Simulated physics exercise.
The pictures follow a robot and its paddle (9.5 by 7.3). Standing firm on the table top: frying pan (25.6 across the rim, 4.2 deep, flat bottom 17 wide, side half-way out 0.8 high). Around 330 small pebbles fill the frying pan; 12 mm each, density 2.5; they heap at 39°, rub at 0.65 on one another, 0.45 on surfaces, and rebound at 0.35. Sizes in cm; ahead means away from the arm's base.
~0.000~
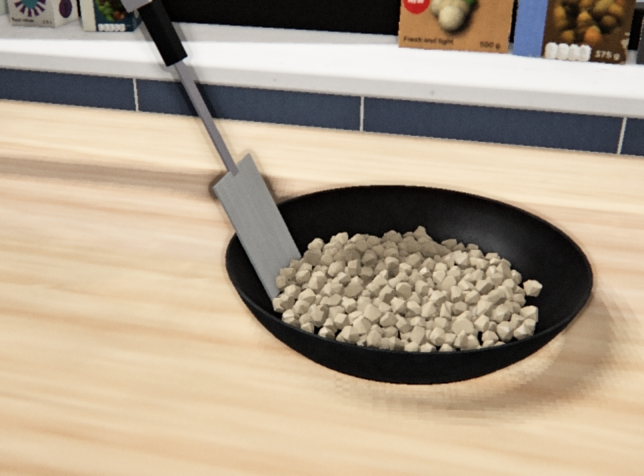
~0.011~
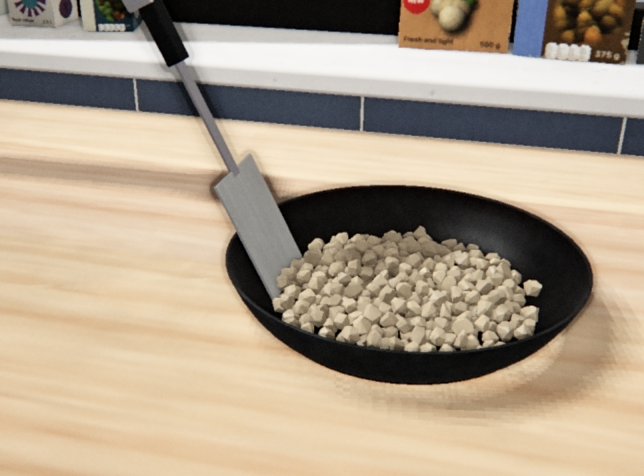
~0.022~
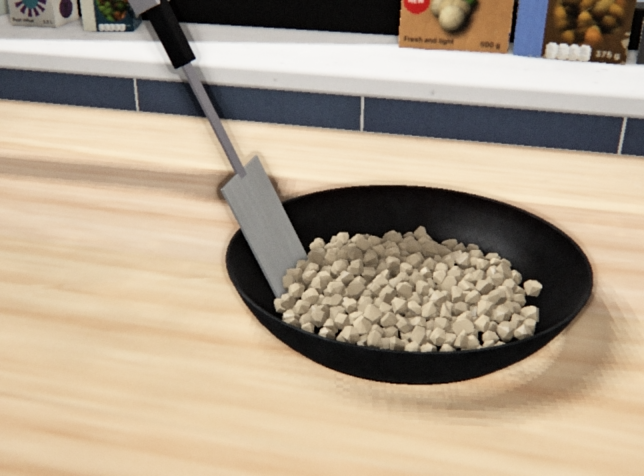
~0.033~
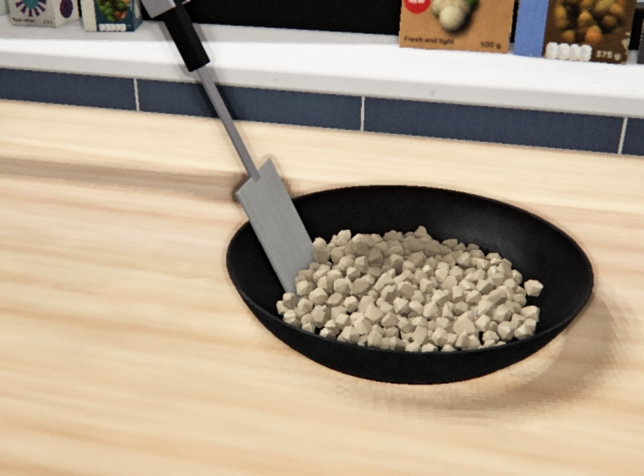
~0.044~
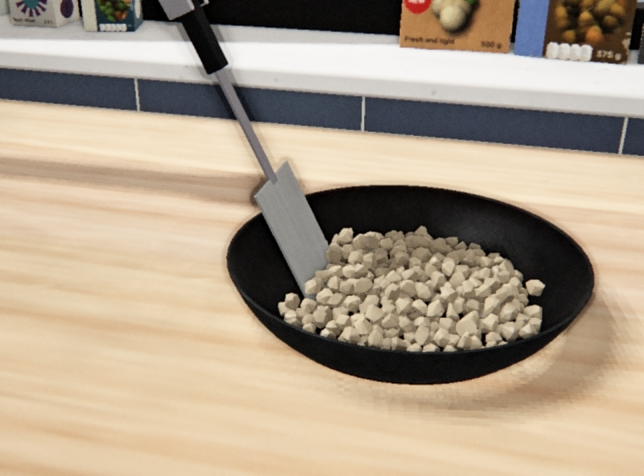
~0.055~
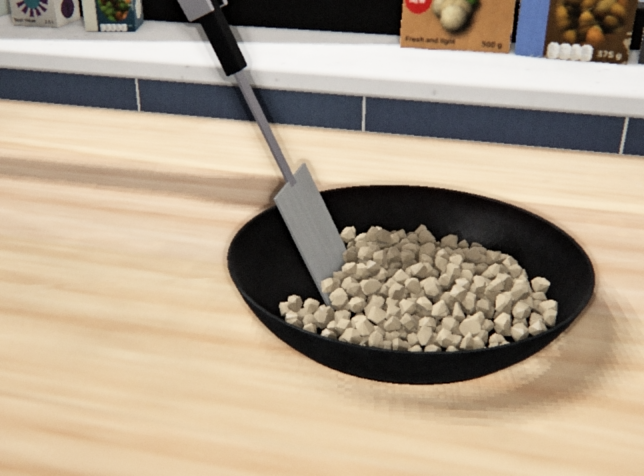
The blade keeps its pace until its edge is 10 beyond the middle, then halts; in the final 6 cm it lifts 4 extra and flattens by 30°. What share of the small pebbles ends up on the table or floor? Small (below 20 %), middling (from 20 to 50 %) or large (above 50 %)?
Share on the table or floor: Middling (from 20 to 50 %).
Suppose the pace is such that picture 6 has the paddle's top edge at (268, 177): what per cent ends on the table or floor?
Some 20 per cent.
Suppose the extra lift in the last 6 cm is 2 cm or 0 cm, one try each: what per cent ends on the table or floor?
About 35 and 30 per cent.
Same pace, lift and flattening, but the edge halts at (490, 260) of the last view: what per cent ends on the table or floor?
About 10 per cent.
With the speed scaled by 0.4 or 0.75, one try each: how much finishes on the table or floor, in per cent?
About 20 and 25 per cent.
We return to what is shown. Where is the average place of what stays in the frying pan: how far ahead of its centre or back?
About 3.5 cm ahead.
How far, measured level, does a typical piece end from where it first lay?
About 5 cm.
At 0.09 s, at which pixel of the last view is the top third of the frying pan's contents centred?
At about (470, 271).
By 0.09 s, sloping 64°, highest piece 6 above the table; 333 in the frying pan.
By 0.13 s, sloping 58°, highest piece 7 above the table; 333 in the frying pan.
By 0.35 s, sloping 34°, highest piece 27 above the table; 245 in the frying pan, 37 on the table or floor, 51 on the blade or in flight.
By 1.40 s, sloping 34°, highest piece 5 above the table; 246 in the frying pan, 87 on the table or floor.
Final count, 246 in the frying pan, 87 on the table or floor. That is 26 % on the table or floor.
